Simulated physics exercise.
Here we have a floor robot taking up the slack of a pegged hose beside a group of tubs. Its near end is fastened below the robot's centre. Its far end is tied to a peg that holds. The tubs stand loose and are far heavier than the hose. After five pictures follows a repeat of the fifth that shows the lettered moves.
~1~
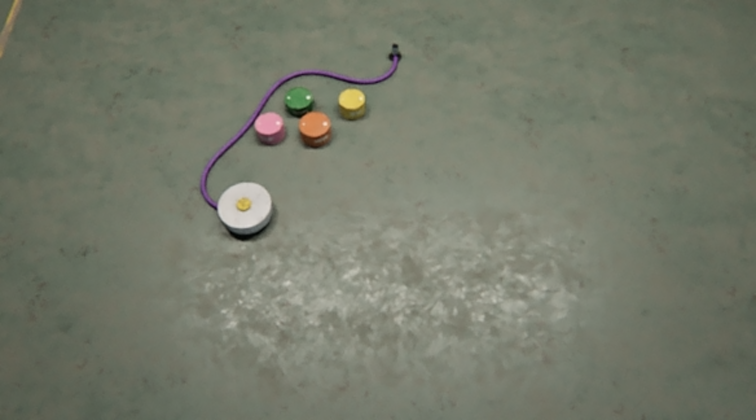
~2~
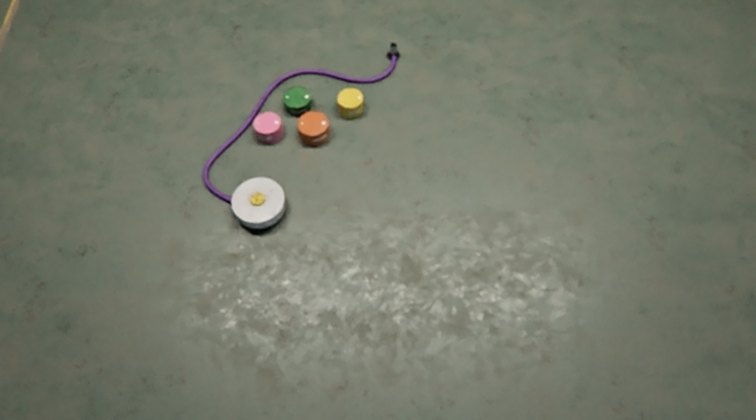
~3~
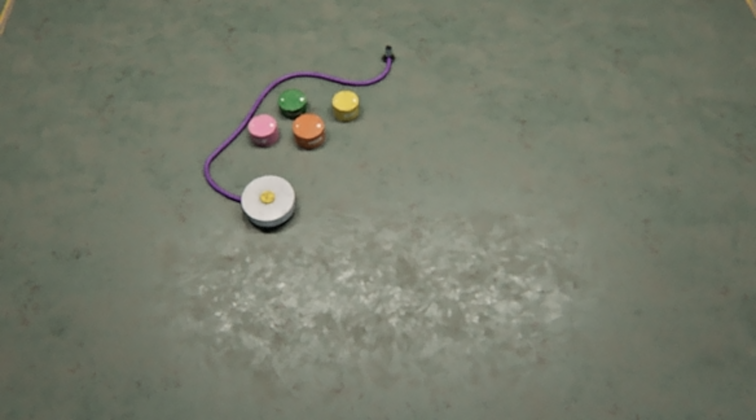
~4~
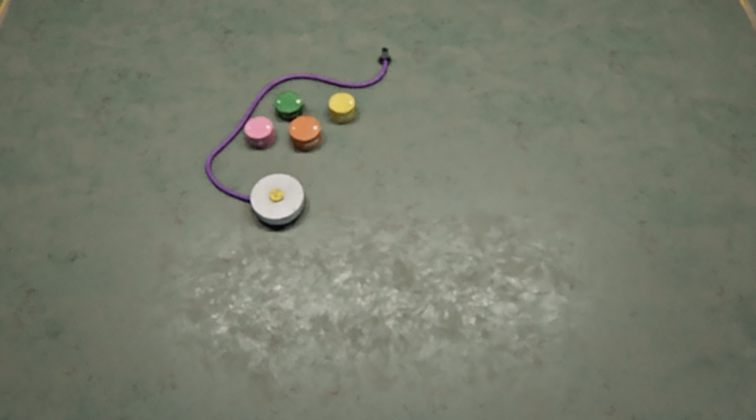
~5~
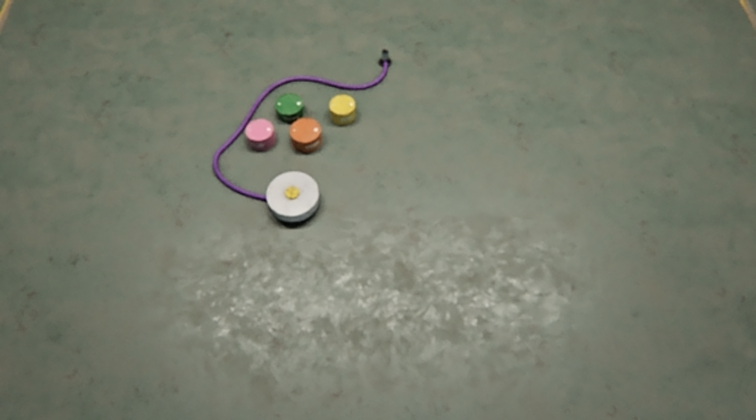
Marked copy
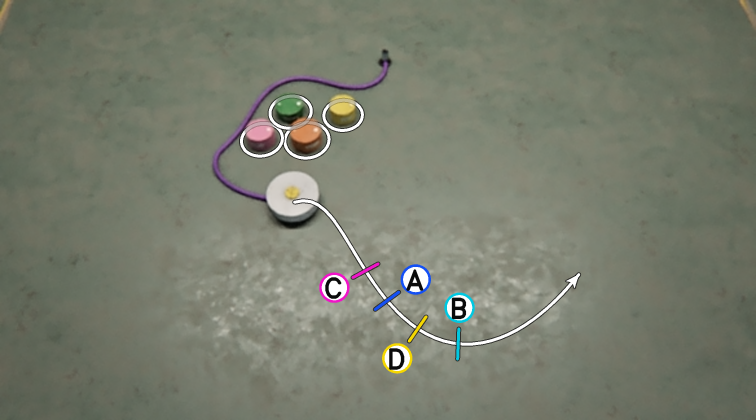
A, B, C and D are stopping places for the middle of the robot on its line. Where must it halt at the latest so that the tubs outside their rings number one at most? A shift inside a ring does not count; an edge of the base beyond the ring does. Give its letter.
C is the last stop within the limit.
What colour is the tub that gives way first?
The pink tub.
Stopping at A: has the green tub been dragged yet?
Yes.
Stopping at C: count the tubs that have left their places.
By then, one.
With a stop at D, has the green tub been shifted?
Yes.
On the marked copy, A at (387, 301); B at (458, 344); C at (366, 271); D at (418, 329); the route from (295, 202) via (418, 329) to (579, 275).
Following C. Soon after the start, robot (328, 209).
Later, robot (348, 238).
In the end, robot (365, 267); pink tub (271, 135); one over the rings.
As for the rest, A has three over the rings; B has four over the rings; D has three over the rings.
